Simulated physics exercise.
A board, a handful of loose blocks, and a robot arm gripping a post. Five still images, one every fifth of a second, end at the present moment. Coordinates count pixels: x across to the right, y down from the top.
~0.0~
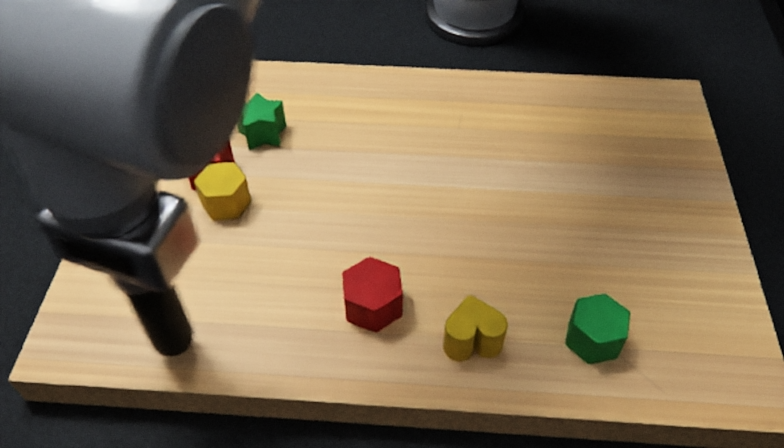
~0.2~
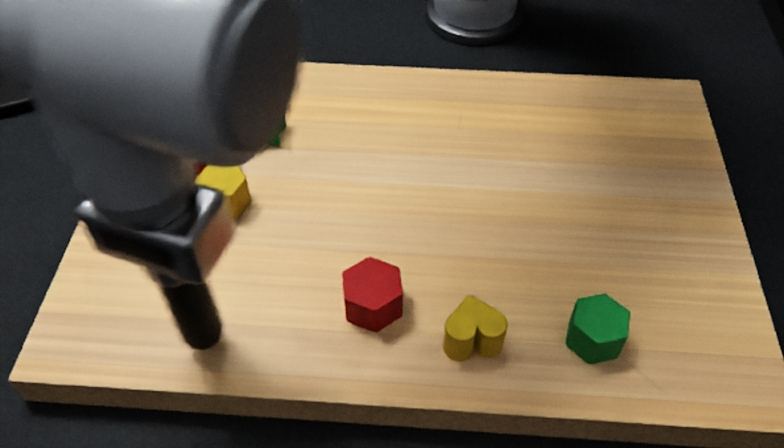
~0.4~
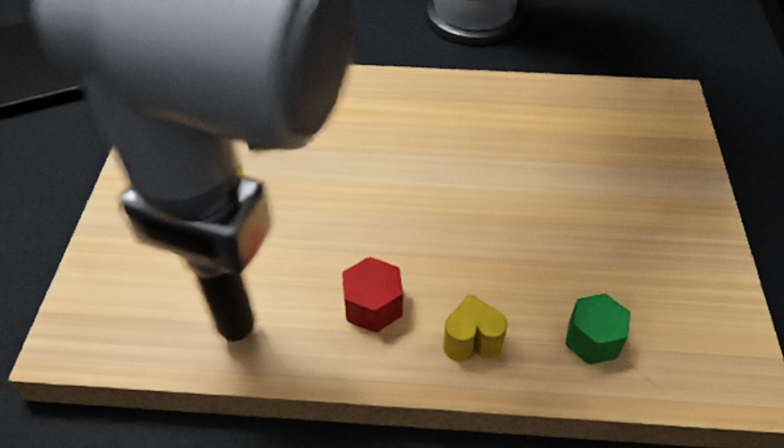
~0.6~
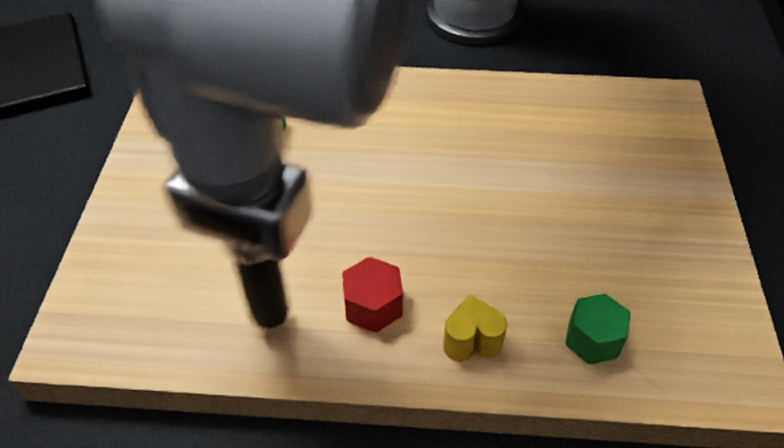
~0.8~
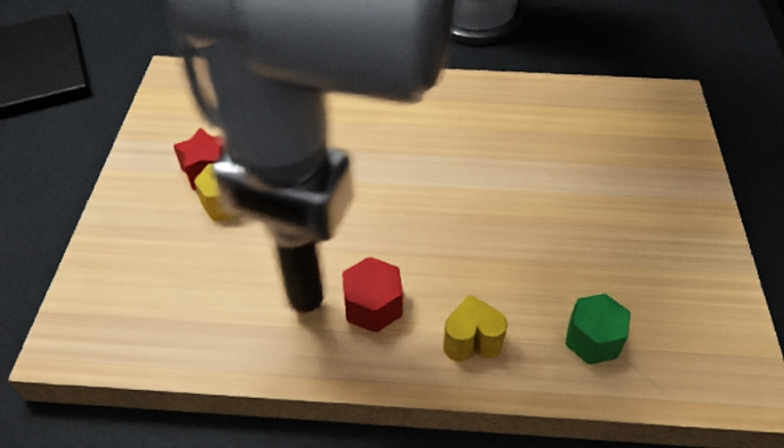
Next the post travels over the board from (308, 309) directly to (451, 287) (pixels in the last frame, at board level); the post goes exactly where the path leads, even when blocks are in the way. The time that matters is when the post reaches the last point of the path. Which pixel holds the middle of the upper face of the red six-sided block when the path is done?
I'd expect the centre of its top face to be at (502, 281).
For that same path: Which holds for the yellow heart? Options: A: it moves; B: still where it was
Choice A: It moves.
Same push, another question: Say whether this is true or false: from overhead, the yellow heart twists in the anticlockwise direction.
That statement is not accurate.
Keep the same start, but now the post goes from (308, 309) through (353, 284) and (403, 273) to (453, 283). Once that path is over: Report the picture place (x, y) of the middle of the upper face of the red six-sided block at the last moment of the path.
It ends at (441, 300).
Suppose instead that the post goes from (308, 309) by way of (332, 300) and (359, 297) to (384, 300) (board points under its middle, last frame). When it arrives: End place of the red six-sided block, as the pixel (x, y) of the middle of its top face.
Roughly at (432, 290).
What follows on the original path. One third of the way, post (356, 290); red six-sided block (405, 281).
Two thirds of the way, post (406, 283); red six-sided block (455, 280), turned 25° clockwise; yellow heart (484, 323), turned 20° clockwise.
At the end, post (453, 276); red six-sided block (502, 281), turned 40° clockwise; yellow heart (493, 326), turned 50° clockwise.
